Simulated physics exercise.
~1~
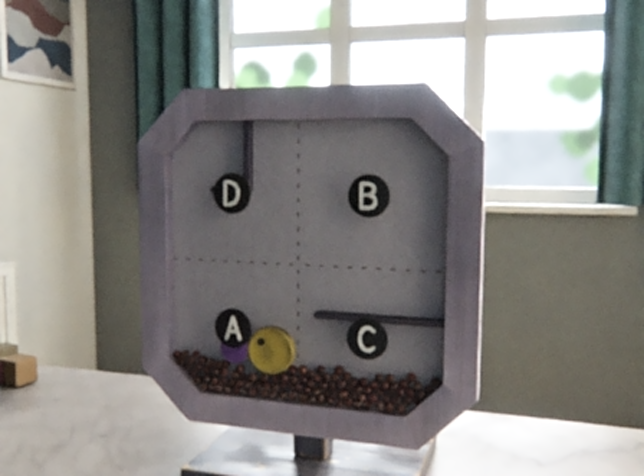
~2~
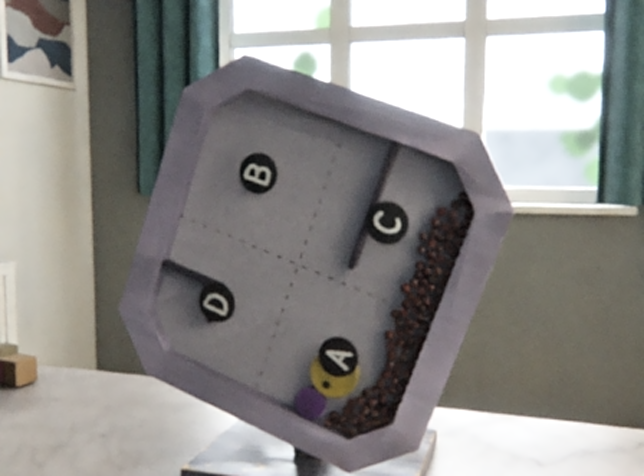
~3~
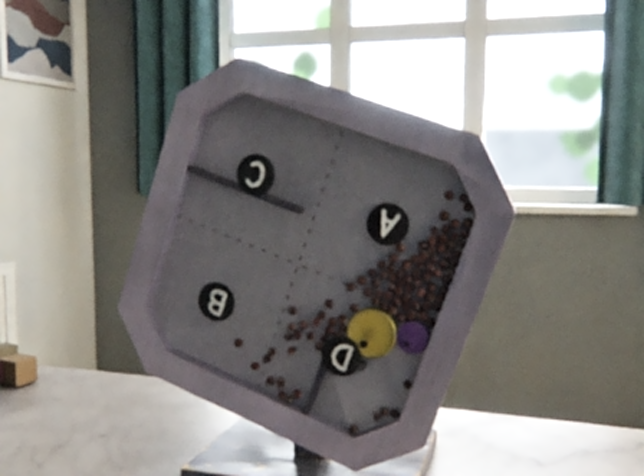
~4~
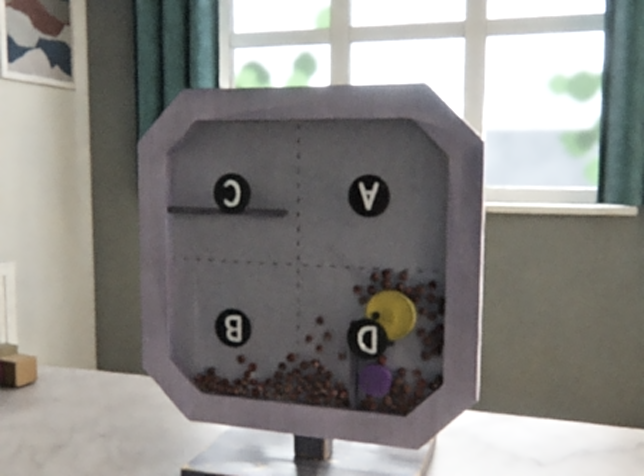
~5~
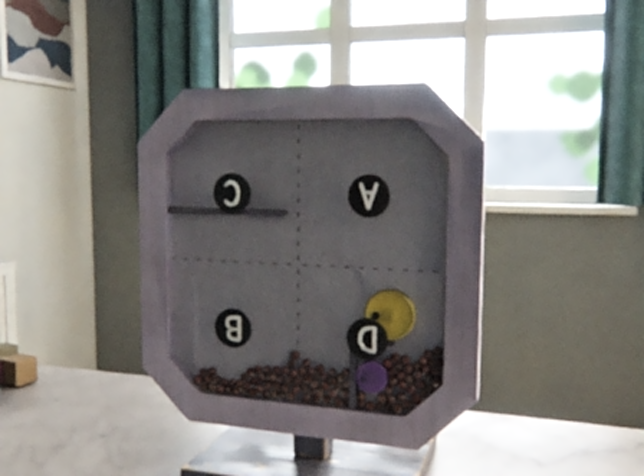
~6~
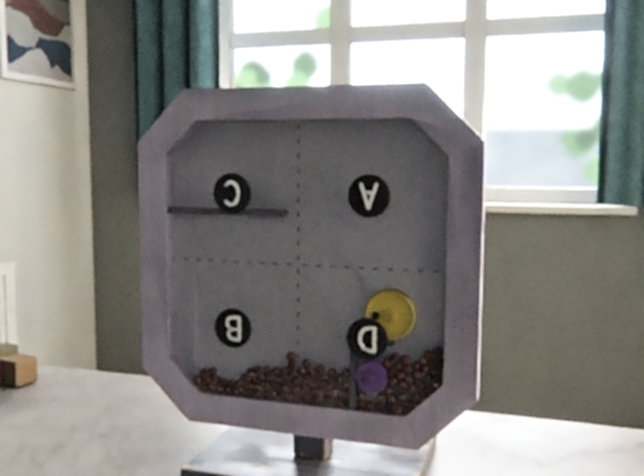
A grey-purple, eight-sided shadow box stands on a small base on a pale tabletop, seen from the front by a still camera, with a bright window and teal curtains behind. Dark beads line its bottom, with a yellow disc and a purple disc above them at lower left, near the letter A. The box turns anticlockwise, and the beads bank up against the right side. As it continues, they tumble down past the D, carrying both discs along. It stops upside down, the beads settling along the bottom, both discs at rest in the D quarter, yellow above purple.
